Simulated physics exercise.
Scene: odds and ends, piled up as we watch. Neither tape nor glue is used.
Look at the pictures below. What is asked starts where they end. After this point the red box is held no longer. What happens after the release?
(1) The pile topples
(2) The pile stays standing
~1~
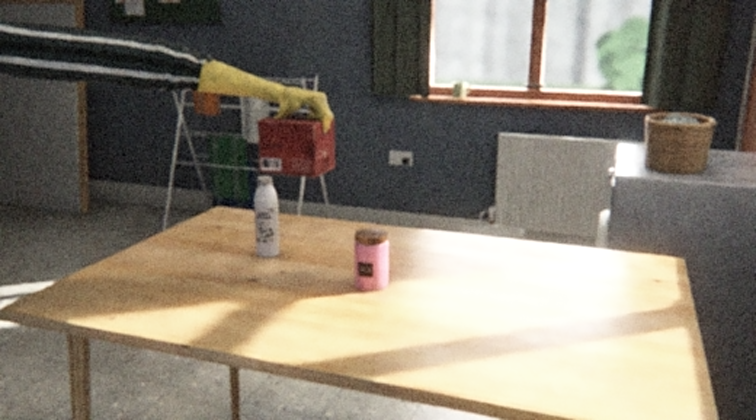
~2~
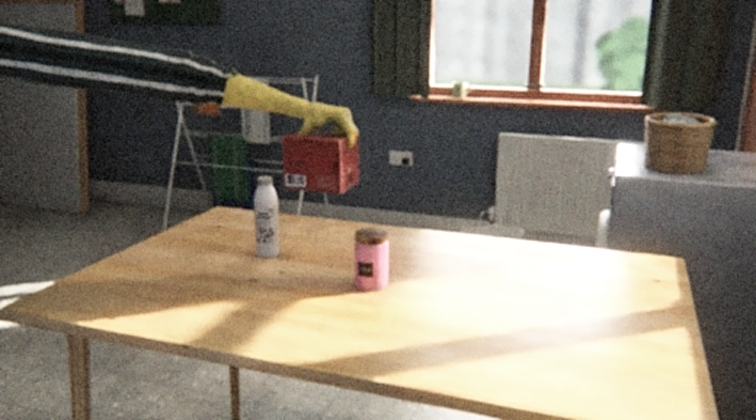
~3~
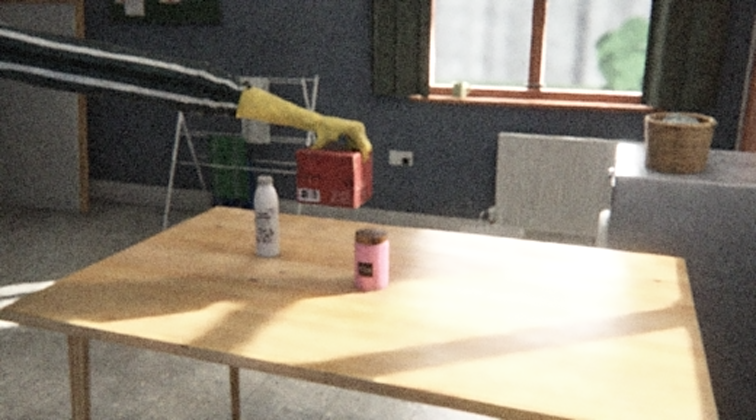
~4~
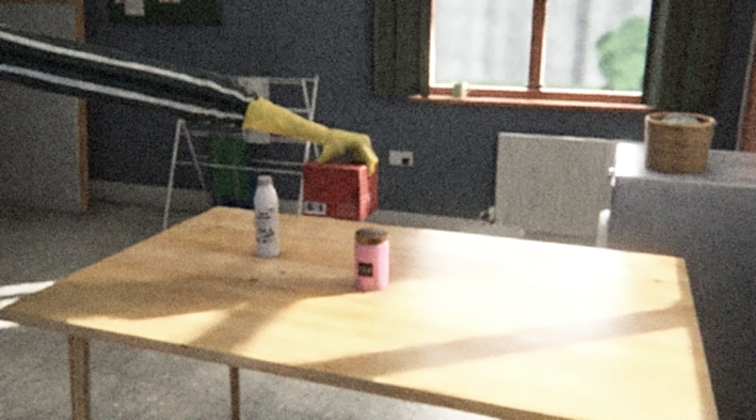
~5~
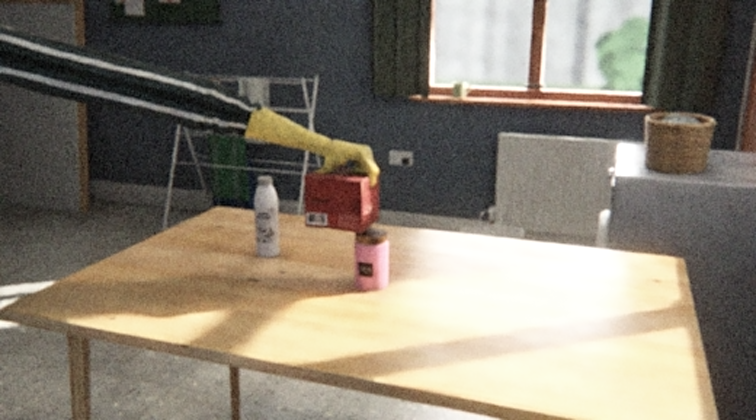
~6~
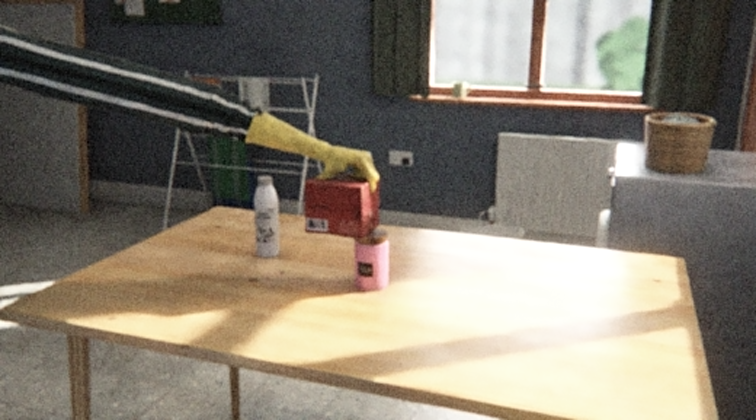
The pile topples (1).
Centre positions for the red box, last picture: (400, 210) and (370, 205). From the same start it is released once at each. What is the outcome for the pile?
In the first case it comes apart; in the second case it stays up.
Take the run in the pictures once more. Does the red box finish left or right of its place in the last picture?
It heads leftwards.
Then, 0.30 s past the last view, red box now fallen.
Then, 0.40 s past the last view, things are still on the move.
Then, 0.80 s past the last view, nothing new.
Finally, fallen, red box; the other 2 still in place. Final places as the last picture's camera would see them, red box near (315, 250). The pile gives way.
